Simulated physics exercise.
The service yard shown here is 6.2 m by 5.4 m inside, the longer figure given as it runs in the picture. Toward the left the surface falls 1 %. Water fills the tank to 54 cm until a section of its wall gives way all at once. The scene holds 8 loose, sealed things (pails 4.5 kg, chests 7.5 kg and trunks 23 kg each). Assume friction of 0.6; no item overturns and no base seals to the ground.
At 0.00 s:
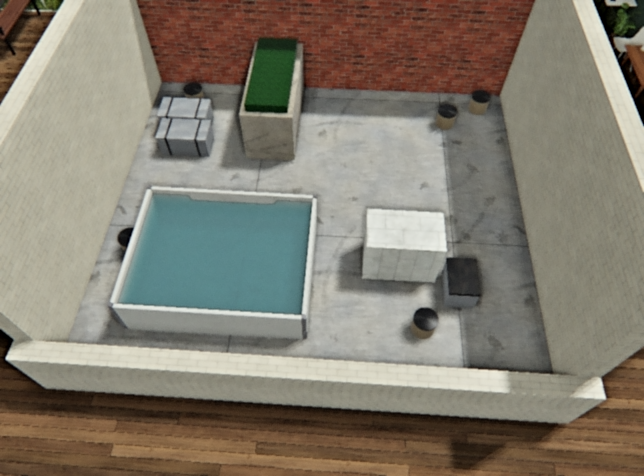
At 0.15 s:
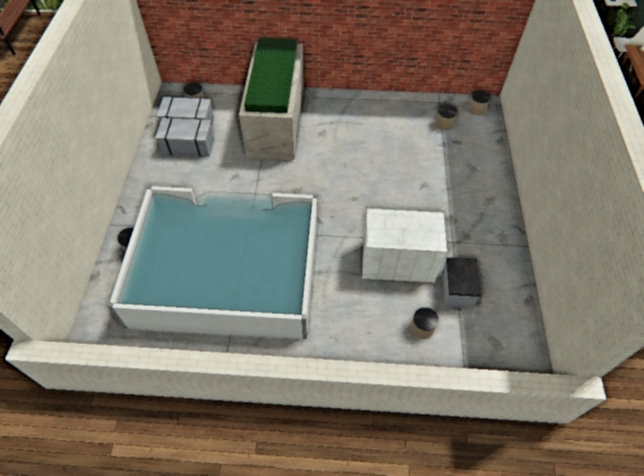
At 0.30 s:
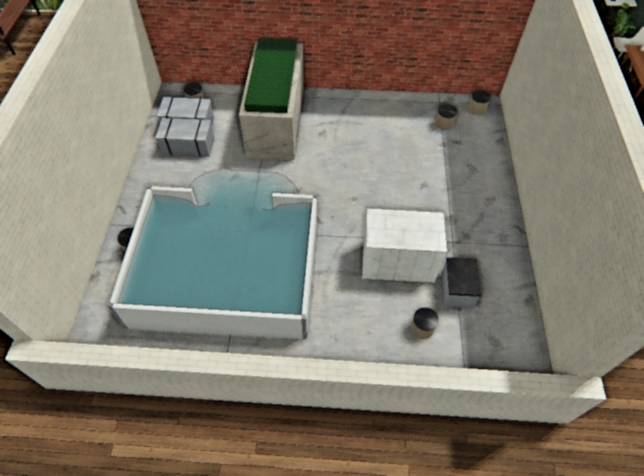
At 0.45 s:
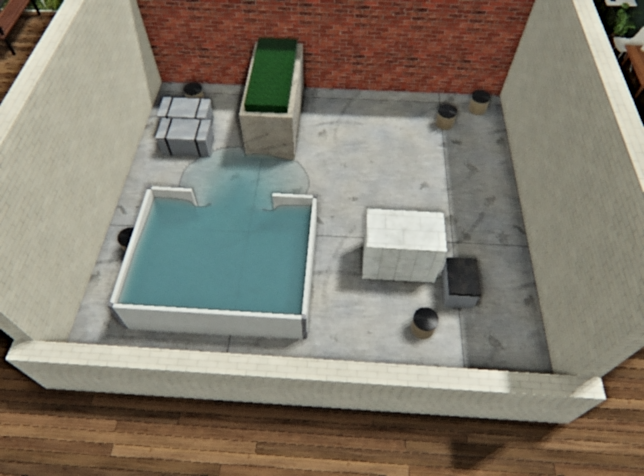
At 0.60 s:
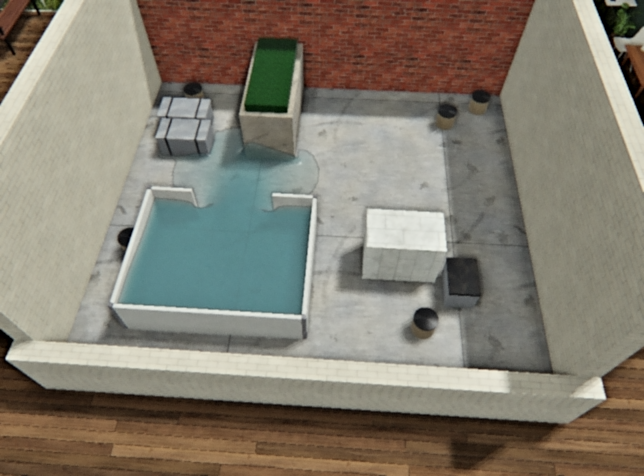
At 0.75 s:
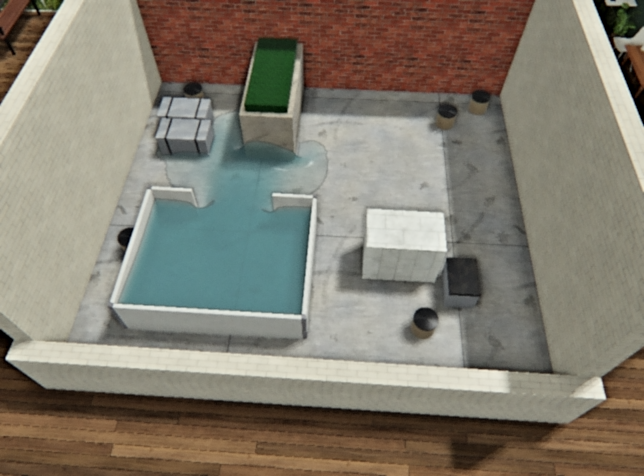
A walled yard with a white-sided pool opening at its back wall, water spreading across the grey floor around a grass-topped block.
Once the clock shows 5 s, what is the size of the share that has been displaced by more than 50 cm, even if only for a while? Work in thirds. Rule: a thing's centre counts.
The fraction sits in the middle, a third or more yet beneath two thirds.
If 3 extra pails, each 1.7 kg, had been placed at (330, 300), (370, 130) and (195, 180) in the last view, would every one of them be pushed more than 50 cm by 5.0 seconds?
Respectively: Doesn't reach it; tops it; tops it.
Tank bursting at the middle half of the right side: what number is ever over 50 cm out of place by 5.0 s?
The count would be 2.
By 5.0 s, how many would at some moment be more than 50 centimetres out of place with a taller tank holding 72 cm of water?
With that change, 6 of them.
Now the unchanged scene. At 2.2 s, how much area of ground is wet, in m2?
Some 19 m2.
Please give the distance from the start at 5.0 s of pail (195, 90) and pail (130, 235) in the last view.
Respectively, 50 centimetres and 100 centimetres.
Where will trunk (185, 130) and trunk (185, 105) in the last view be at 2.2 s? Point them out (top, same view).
First one near (165, 102), second near (172, 74).
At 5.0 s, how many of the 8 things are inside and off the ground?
The number is 5.
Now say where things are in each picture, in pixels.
The first picture shows a pail at (426, 319) rests on the ground; a chest at (464, 276) rests on the ground; 4.3 m2 under water; 0 of 8 have shifted.
The second picture shows a pail at (426, 319) rests on the ground; a chest at (464, 276), on the bottom; 4.9 m2 under water; 0 of 8 have shifted.
The third picture shows a pail at (426, 319), on the bottom; a chest at (464, 276), on the bottom; water covers 5.6 m2; 0 of 8 have shifted.
The fourth picture shows a pail at (426, 319) rests on the ground; a chest at (464, 276) rests on the ground; water covers 6.5 m2; 0 of 8 have shifted.
The fifth picture shows a pail at (426, 319), on the bottom; a chest at (464, 276) rests on the ground; 7.0 m2 under water; 0 of 8 have shifted.
The sixth picture shows a pail at (426, 319), on the bottom; a chest at (464, 276) rests on the ground; 7.7 m2 under water; 0 of 8 have shifted.
After 1.1 s 0 of 8 are over 50 cm from their spots; 0 afloat.
After 2.2 s 3 of 8 are over 50 cm from their spots; 3 afloat.
After 3.5 s 3 of 8 are over 50 cm from their spots; 3 afloat.
After 5.0 s 3 of 8 are over 50 cm from their spots, and 4 have been at some point; 5 afloat.
